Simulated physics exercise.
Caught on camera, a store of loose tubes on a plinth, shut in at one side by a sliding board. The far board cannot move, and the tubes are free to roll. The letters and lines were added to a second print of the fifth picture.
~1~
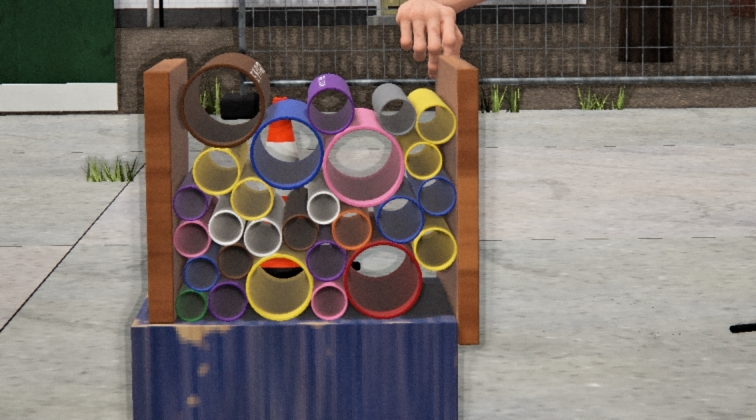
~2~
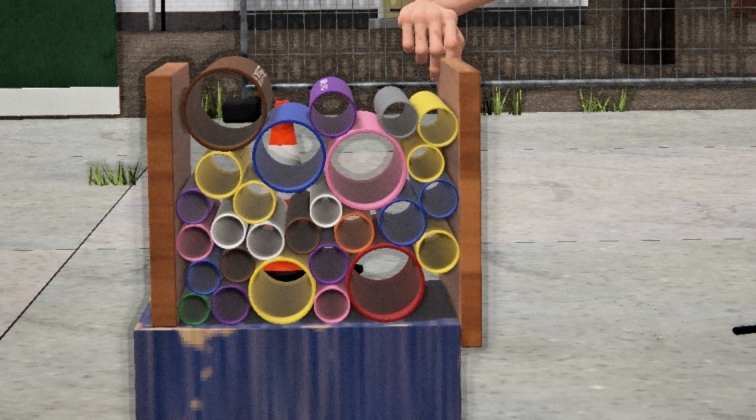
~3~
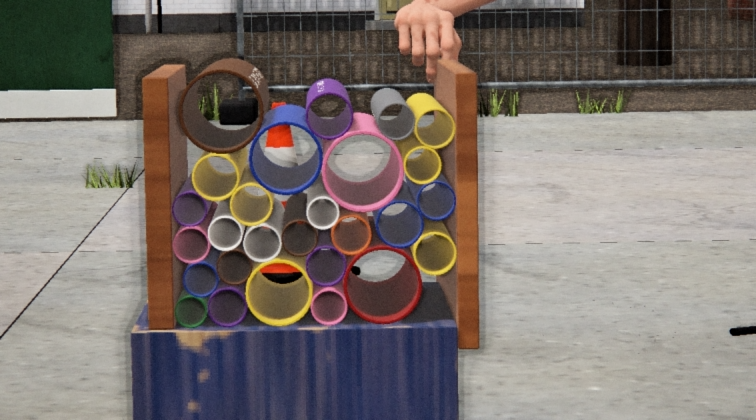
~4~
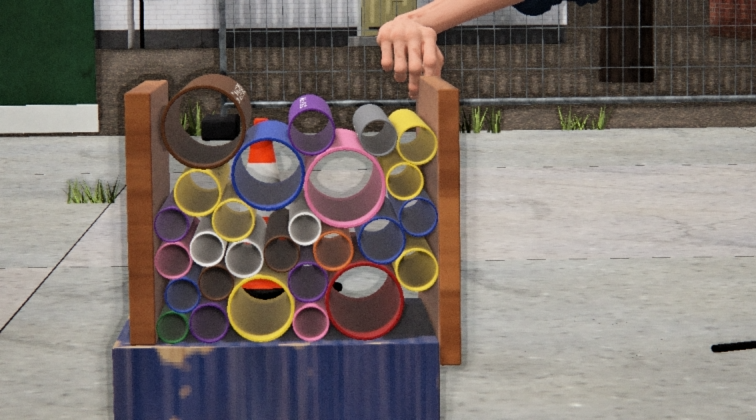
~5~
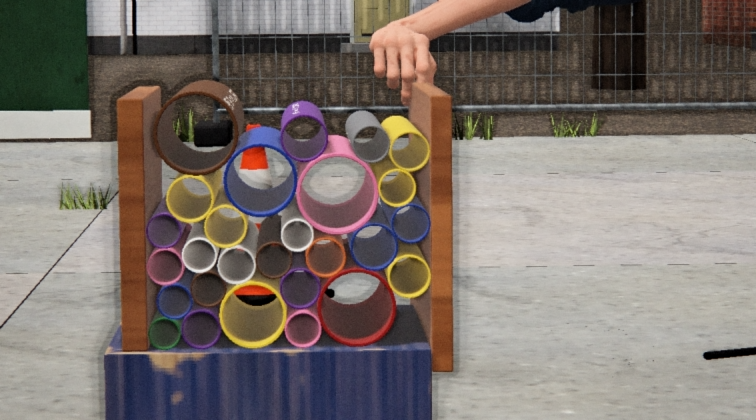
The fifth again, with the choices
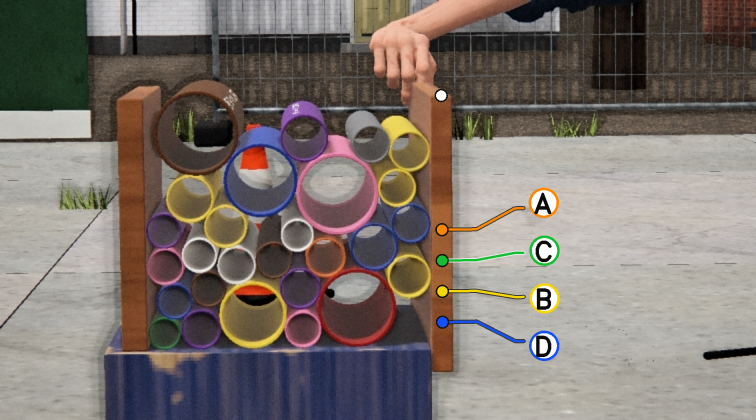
To begin with, a hand rests at the top of the right-hand wooden board, beside a stack of loose, colourful tubes on a worn blue plinth. The view wavers slightly, then drifts so everything sits lower and further left, revealing more forearm, while the tubes and boards show no clear movement.
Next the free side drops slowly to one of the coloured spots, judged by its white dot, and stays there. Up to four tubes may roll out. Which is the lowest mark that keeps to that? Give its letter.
B is the limit.
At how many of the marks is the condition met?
Three of the four.
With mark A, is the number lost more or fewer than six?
It loses fewer than six.
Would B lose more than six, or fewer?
It loses fewer than six.
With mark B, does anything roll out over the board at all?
At B: Yes.
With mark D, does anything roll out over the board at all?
At D: Yes.
On the marked copy, A at (442, 230); B at (443, 291); C at (442, 260); D at (443, 322); the white dot at (441, 95).
Following B. Soon after the start, top of the board (430, 180).
Later, top of the board (431, 276).
In the end, top of the board (431, 290), three out over the board.
As for the rest, A one out over the board; C two out over the board; D more than four out over the board.
